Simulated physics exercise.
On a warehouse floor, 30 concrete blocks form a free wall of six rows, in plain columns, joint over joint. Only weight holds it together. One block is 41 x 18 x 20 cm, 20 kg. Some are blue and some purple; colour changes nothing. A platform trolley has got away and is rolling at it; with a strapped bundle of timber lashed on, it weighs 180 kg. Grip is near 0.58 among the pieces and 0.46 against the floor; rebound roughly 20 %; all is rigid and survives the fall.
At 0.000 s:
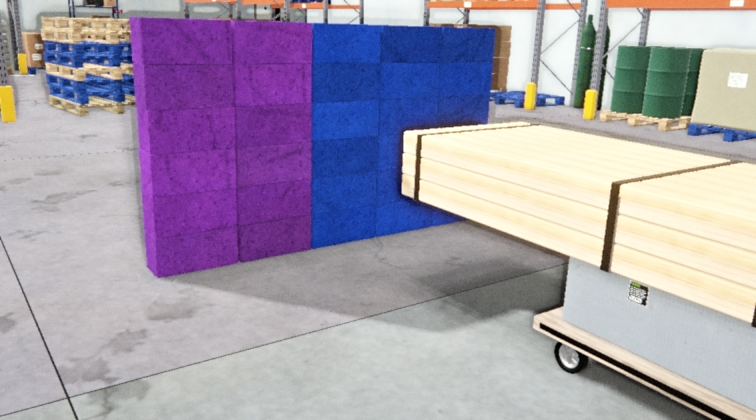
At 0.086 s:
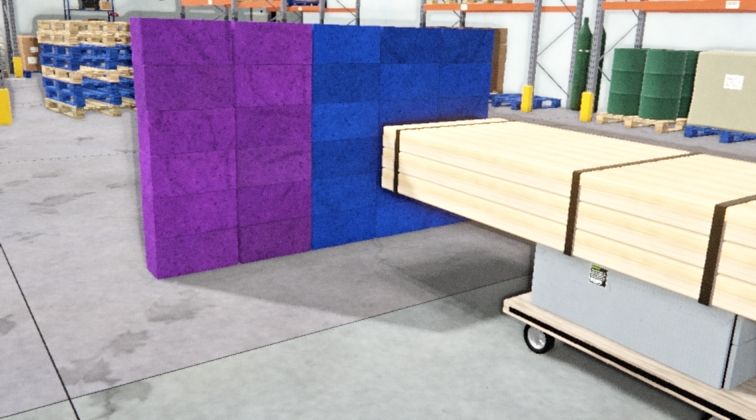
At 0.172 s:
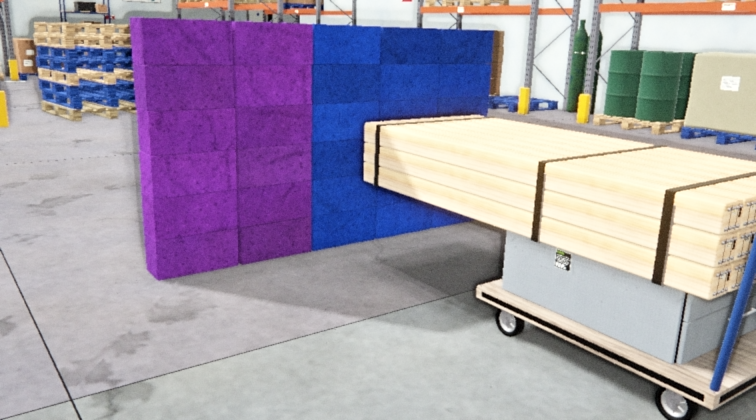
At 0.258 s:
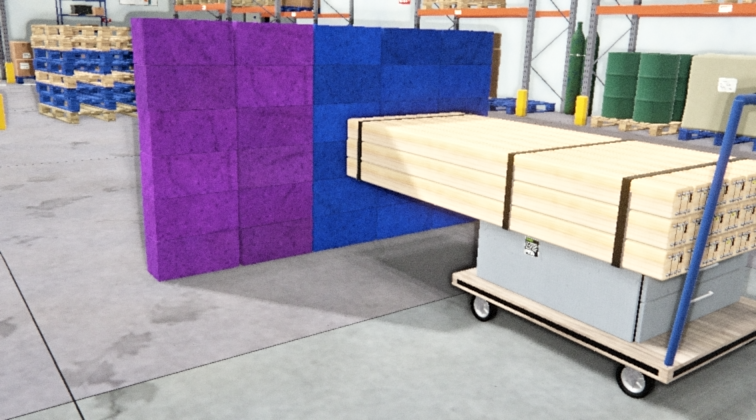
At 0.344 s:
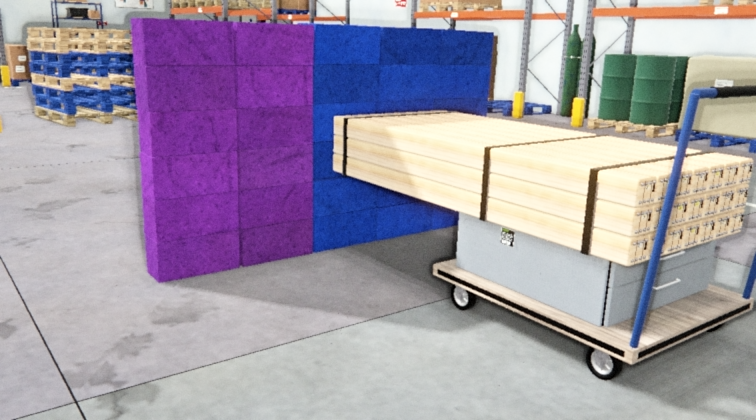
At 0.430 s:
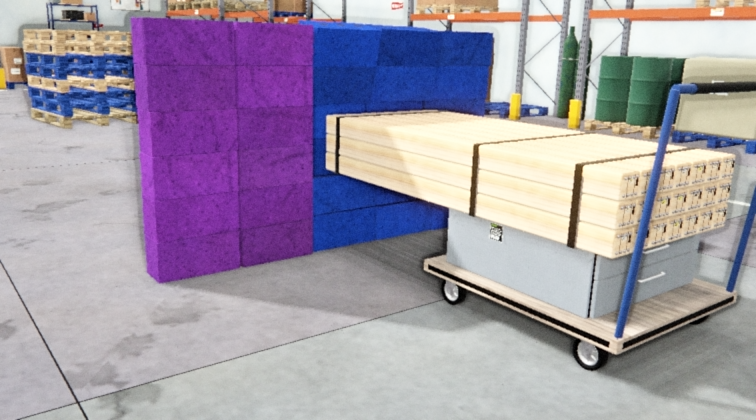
To begin with, a wall of purple and blue blocks stands on a warehouse floor while a platform trolley, carrying strapped timber on a grey box, rolls leftward toward its blue part. The timber closes the gap and pushes into the wall, and some of the blue blocks shift and lean slightly.
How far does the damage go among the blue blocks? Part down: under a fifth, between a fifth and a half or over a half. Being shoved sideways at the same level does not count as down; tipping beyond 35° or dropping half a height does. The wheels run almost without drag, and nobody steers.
It comes to over a half.
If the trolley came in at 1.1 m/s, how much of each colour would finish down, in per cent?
In that case blue 60, purple 0 per cent.
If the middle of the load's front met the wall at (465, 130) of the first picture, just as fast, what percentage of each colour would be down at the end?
In that case blue 70, purple 0 per cent.
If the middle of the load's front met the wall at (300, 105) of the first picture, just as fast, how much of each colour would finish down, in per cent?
Then blue 30, purple 80 per cent.
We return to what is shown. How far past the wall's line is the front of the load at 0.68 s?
Roughly 20 cm.
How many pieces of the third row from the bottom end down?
3 of them.
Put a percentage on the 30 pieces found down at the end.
Near 55 per cent.
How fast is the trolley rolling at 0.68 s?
About 0.3 m/s.
Around 0.68 s, load 22 cm past the wall's line, still rolling; 6 of the 18 blue blocks down (6 of 30 in all colours); top blue block tipped 73°, 25 cm lower.
Around 1.20 s, load 30 cm past the wall's line, still rolling; 12 of the 18 blue blocks down (12 of 30 in all colours); top blue block on its side.
Finally (2.3 s), load 35 cm past the wall's line, stopped; 16 of the 18 blue blocks down (16 of 30 in all colours); top blue block on its side; top purple block unmoved. That is 89 per cent. Seen by the last camera, middles, top blue block near (334, 96), top purple block near (268, 44).
